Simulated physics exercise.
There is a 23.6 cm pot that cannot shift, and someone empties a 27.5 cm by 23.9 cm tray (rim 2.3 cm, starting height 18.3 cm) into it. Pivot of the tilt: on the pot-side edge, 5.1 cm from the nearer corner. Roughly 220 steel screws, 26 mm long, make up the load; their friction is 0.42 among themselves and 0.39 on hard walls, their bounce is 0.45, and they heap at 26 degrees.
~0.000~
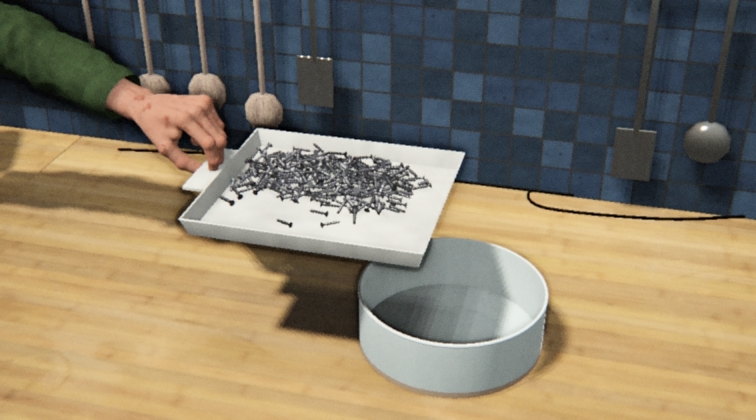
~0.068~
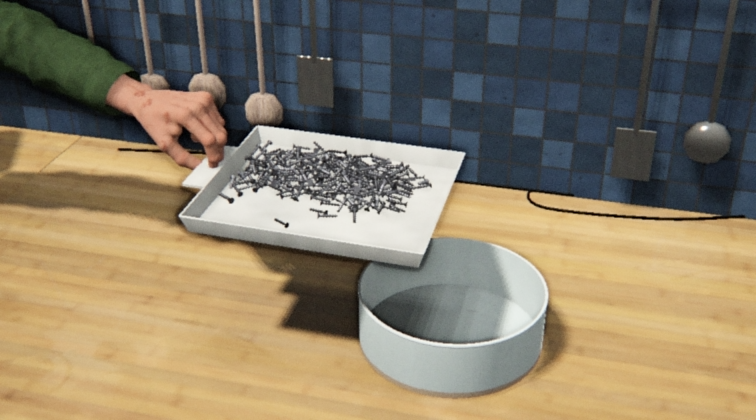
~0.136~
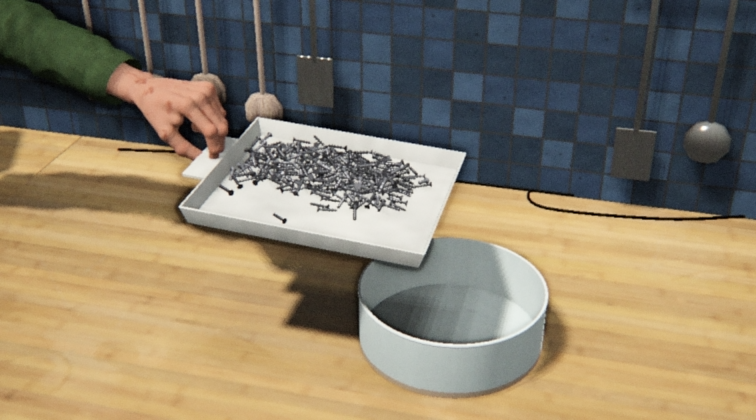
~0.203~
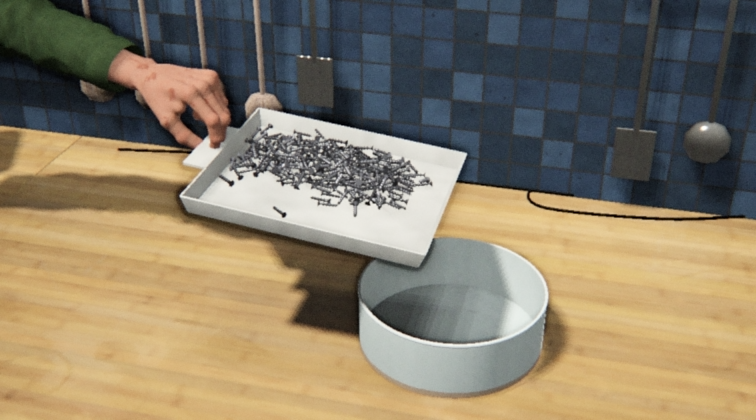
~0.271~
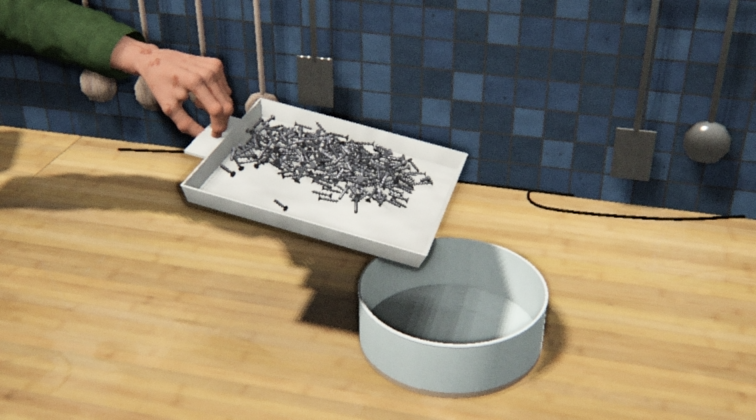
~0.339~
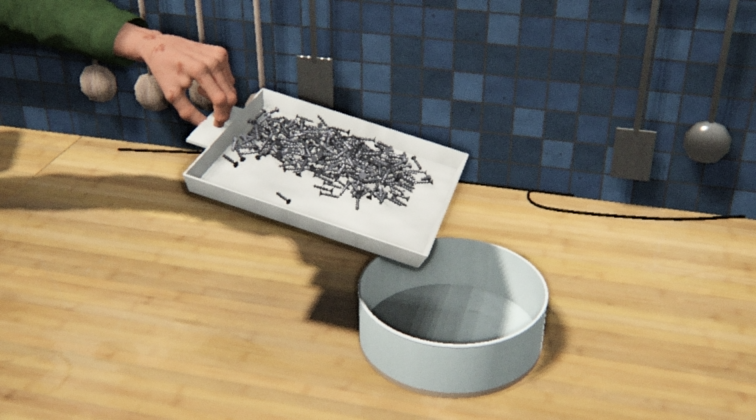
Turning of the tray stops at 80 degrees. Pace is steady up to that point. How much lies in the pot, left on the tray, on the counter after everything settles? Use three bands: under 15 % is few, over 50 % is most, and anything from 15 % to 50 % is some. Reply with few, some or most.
Pot: Most, tray: Few, counter: Few.
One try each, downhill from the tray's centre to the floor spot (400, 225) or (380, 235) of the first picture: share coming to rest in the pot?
I'd put it at roughly 75 per cent for the first tilt and roughly 30 per cent for the second.
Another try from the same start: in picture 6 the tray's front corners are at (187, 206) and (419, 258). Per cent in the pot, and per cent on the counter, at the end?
Pot 10; counter 90.
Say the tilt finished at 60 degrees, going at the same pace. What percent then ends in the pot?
About 15 in a hundred would end up in the pot.
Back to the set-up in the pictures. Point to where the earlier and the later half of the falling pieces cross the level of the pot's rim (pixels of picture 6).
First near (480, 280), then at (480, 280).
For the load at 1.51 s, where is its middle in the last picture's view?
The middle of the load should be at about (447, 184) by then.
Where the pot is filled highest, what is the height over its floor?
Measured height: Approx. 2.0 cm.
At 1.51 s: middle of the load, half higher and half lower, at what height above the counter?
Some 20 cm.
After 1.04 s, tilt 44 degrees; the tray holds 100 %, the pot 0 %.
After 1.51 s, tilt 65 degrees; the tray holds 95 %, the pot 5 %.
After 2.06 s, tilt 80 degrees; the tray holds 35 %, the pot 30 %.
In the end, at 3.4 s, pot 90 %, tray 5 %, counter 5 %.
